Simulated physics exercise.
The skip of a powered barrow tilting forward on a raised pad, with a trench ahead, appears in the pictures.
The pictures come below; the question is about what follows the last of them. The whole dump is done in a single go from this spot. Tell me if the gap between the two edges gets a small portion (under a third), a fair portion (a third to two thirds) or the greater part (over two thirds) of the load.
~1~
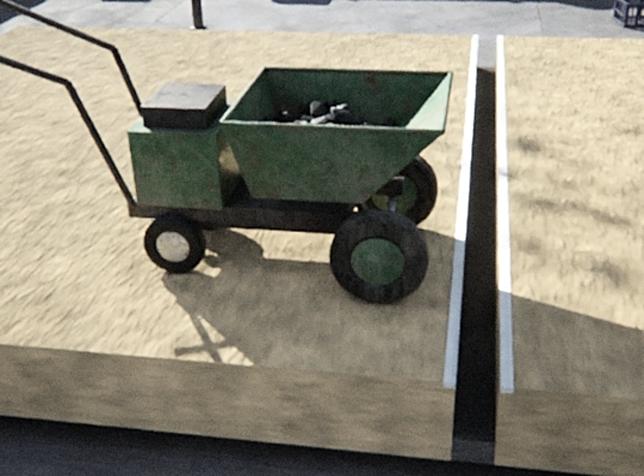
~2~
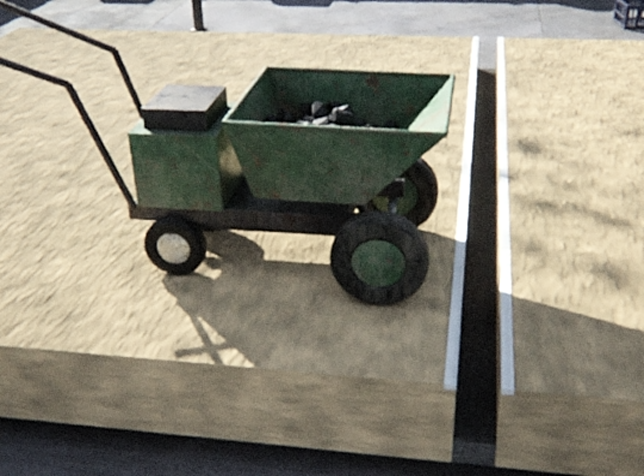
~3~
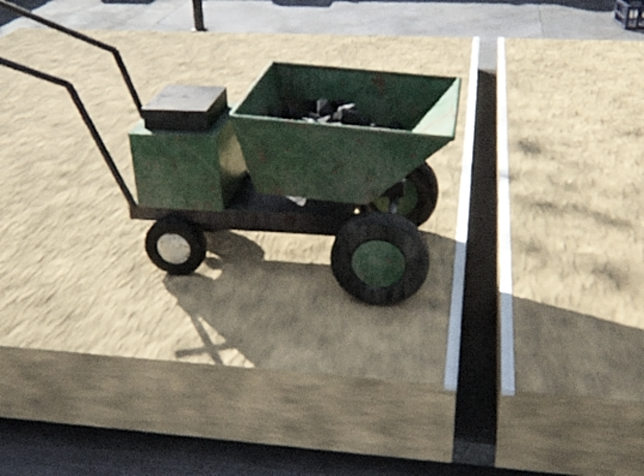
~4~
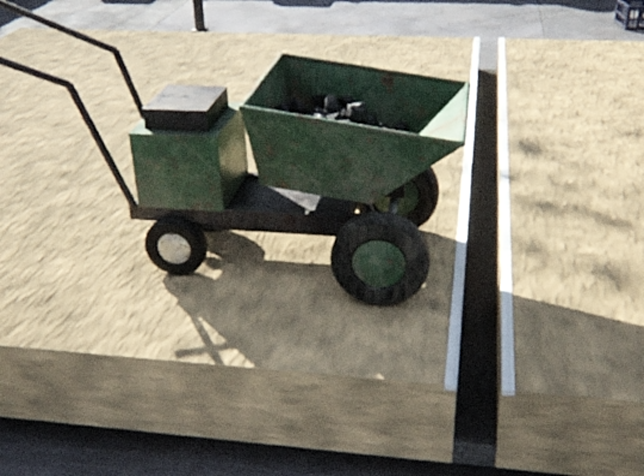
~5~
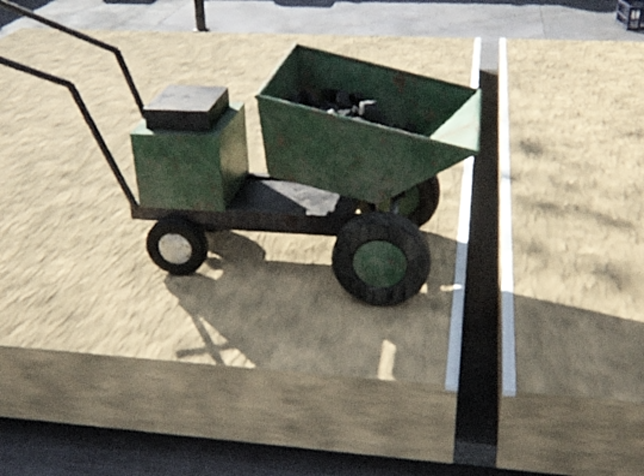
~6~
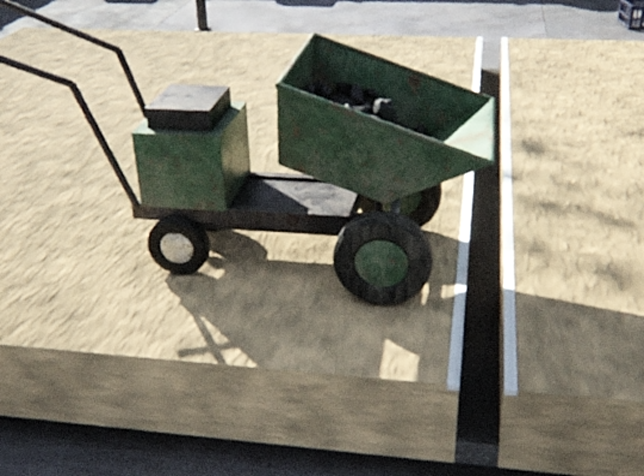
It gets a small portion.
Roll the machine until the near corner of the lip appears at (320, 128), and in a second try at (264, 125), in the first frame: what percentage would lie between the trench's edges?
The shares come out close to 60 and 20 per cent, in that order.
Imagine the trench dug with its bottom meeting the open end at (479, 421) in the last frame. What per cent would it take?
Close to 0 per cent.
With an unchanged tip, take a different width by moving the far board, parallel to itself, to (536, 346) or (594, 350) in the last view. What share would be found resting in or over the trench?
Roughly 0 % and 80 %.
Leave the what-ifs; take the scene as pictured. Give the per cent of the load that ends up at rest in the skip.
Estimate: 15 %, roughly.
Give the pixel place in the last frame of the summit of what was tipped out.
I'd mark the summit at roughly pixel (563, 239).
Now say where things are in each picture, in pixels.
Lip of the skip at (442, 132), level; top of the load at (321, 130), lumps of coal; first edge of the trench at (453, 337); far edge at (506, 341), the trench under half as wide as the skip, and about as deep as wide, in the first frame.
Lip of the skip at (445, 135), level; top of the load at (323, 131), in the second frame.
Lip of the skip at (452, 139), tipped barely; top of the load at (326, 125), in the third frame.
Lip of the skip at (463, 145), tipped a little; top of the load at (318, 124), in the fourth frame.
Lip of the skip at (476, 153), tipped a little; top of the load at (315, 120), in the fifth frame.
Lip of the skip at (491, 163), tipped clearly; top of the load at (329, 113); first edge of the trench at (457, 339); far edge at (510, 344), in the sixth frame.
Soon, skip tipped steeply; all in the skip.
A while on, skip tipped right over; nearly all in the skip; a small part beyond it.
Towards the end, skip tipped right over; about a third in the skip; about two thirds beyond it.
Finally, skip tipped right over; about a quarter in the skip; none in or heaped over the trench; most beyond it.
